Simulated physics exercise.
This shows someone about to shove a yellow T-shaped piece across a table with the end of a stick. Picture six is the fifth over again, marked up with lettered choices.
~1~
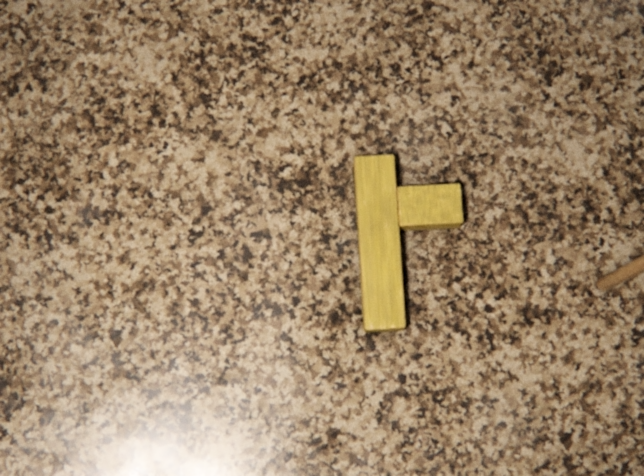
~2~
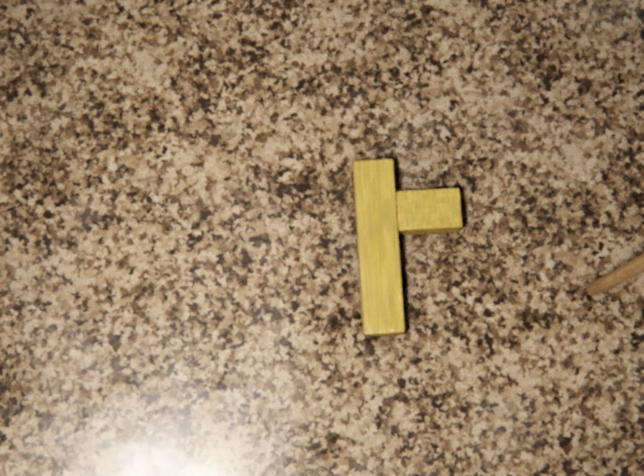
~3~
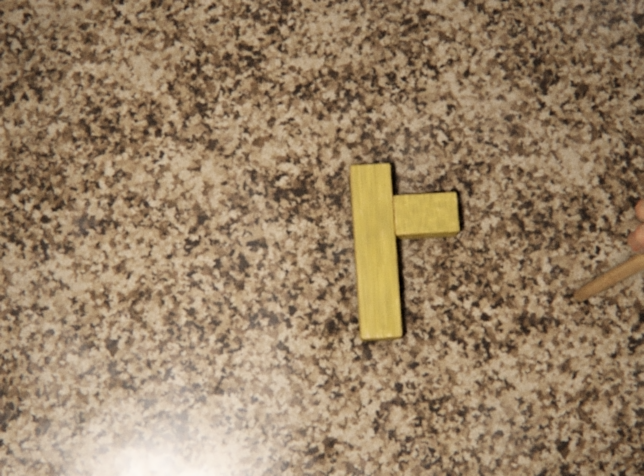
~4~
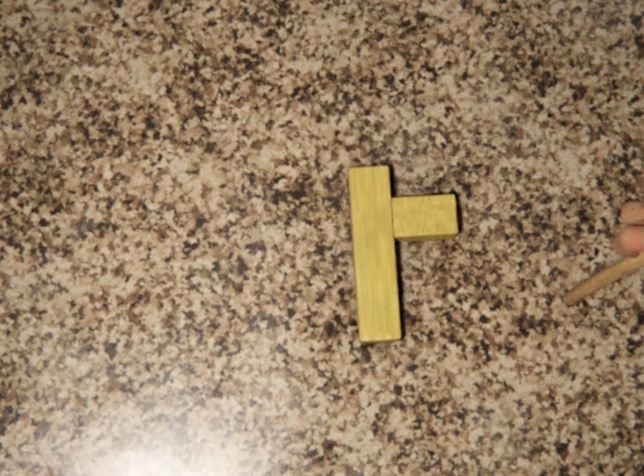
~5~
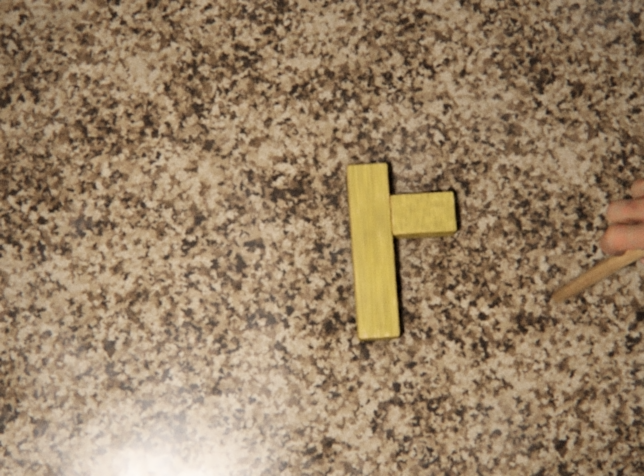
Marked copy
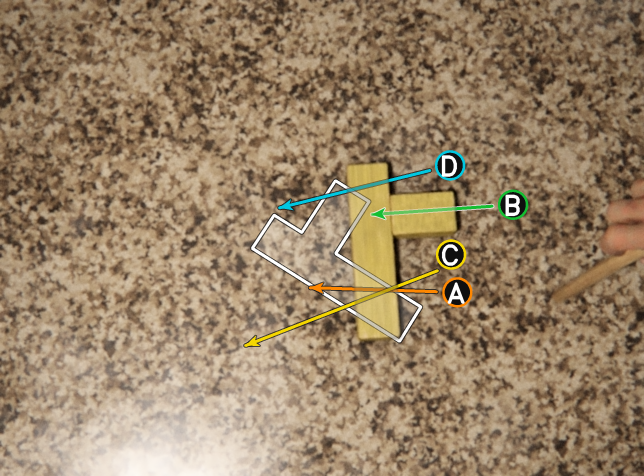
A hand holding a thin stick edged in from the right over a speckled tabletop, while the yellow T-shaped piece lay there untouched, barely shifting in view.
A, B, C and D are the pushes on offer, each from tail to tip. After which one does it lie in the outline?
Push along D.
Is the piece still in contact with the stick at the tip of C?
No.
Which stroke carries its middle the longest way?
That is B.
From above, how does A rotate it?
On that stroke, clockwise.
On the copy, A from (436, 292) to (310, 288); B from (492, 206) to (372, 215); C from (438, 271) to (246, 346); D from (430, 170) to (279, 208).
On D. First, foot of the stick (376, 185), piece (367, 254).
Then, foot of the stick (321, 198), piece (347, 264).
Finally, foot of the stick (280, 208), piece (336, 272); it fills the outline.
By contrast, A leaves the piece out of the outline, at (323, 231); B leaves the piece out of the outline, at (316, 289); C leaves the piece out of the outline, at (328, 240).
